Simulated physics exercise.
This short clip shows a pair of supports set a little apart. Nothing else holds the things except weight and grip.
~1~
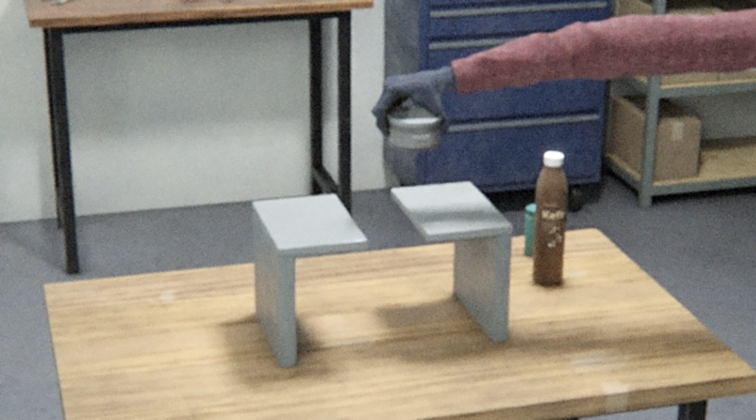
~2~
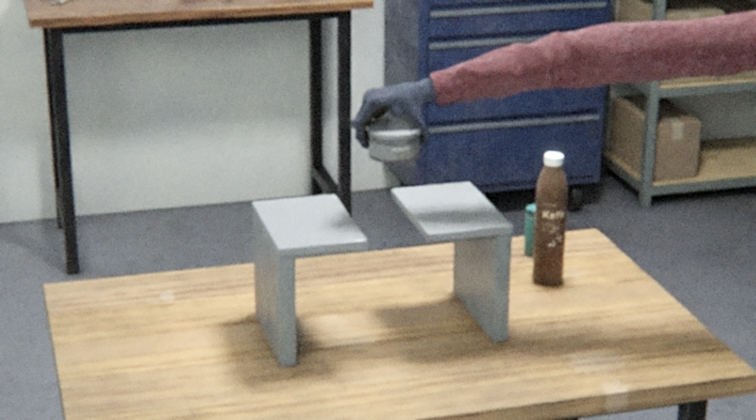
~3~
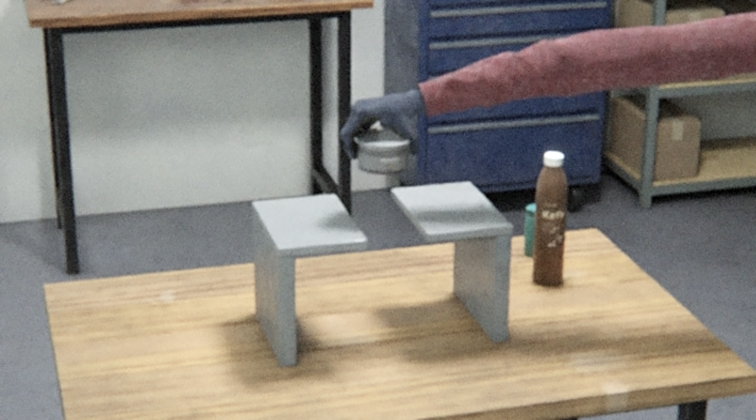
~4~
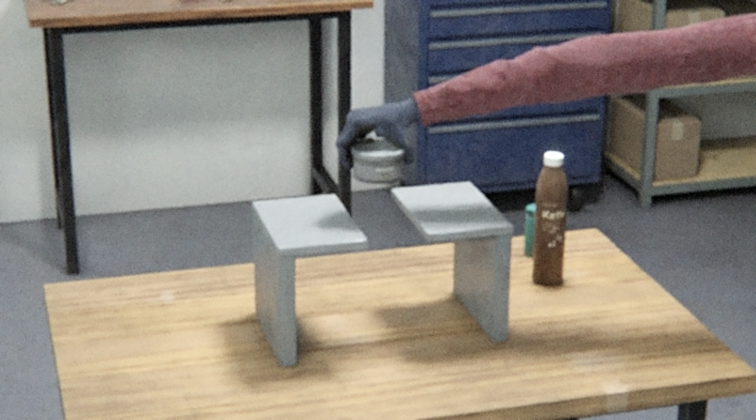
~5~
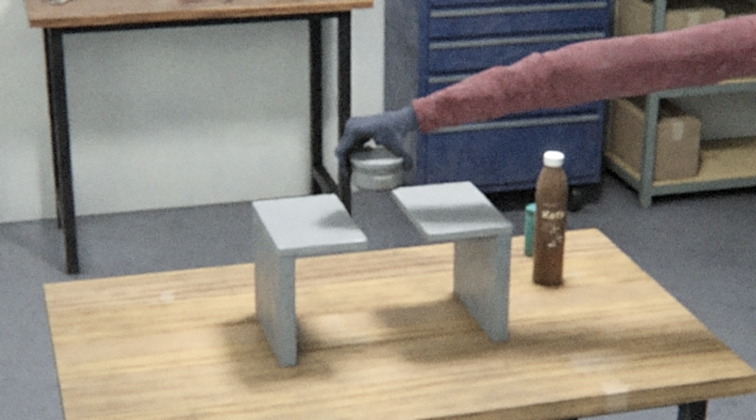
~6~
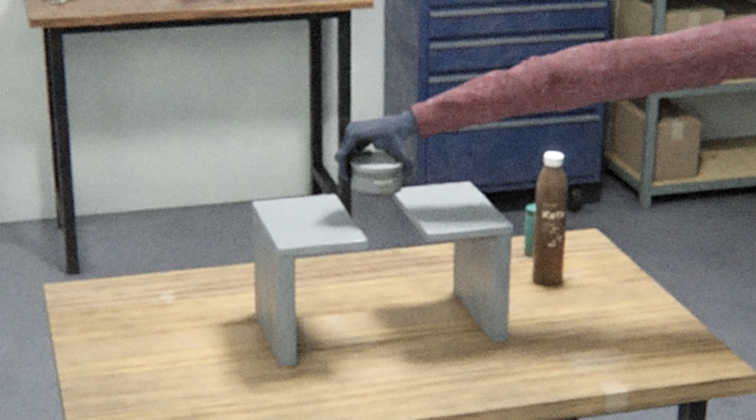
In the video, a gloved hand holding a small grey tub moves left and lowers it above the gap between two grey supports on a wooden table, then holds it nearly still beside a standing brown bottle.
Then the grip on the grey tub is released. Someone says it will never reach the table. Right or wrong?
Wrong.
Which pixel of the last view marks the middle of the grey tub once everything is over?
Roughly (376, 314).
Then, 0.20 s past the last view, grey tub displaced a little near (377, 199).
Then, 0.30 s past the last view, grey tub displaced well along near (376, 274).
Then, 0.40 s past the last view, grey tub displaced well along near (376, 312).
Finally, moved from the start, grey tub; the other 2 still in place. Final places as the last picture's camera would see them, grey tub near (376, 314). The tub drops through.
